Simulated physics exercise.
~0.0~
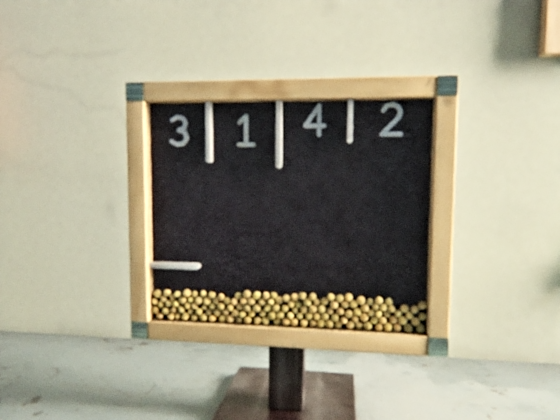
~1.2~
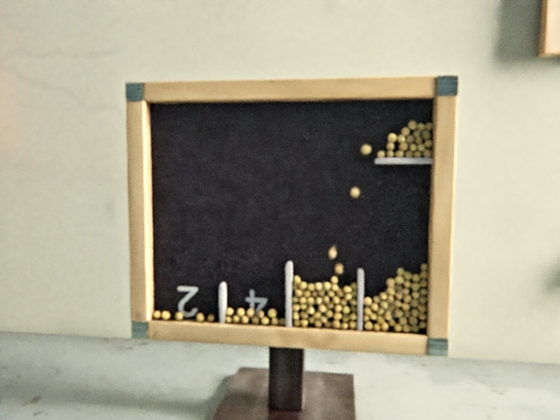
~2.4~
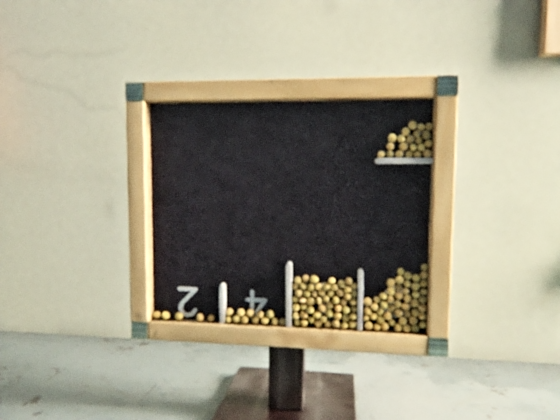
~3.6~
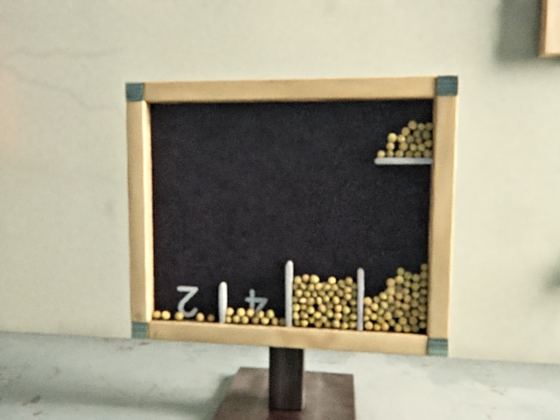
Small round beads falling into bottom pockets as a framed black case turns upside down, settling mostly right, some on a ledge.
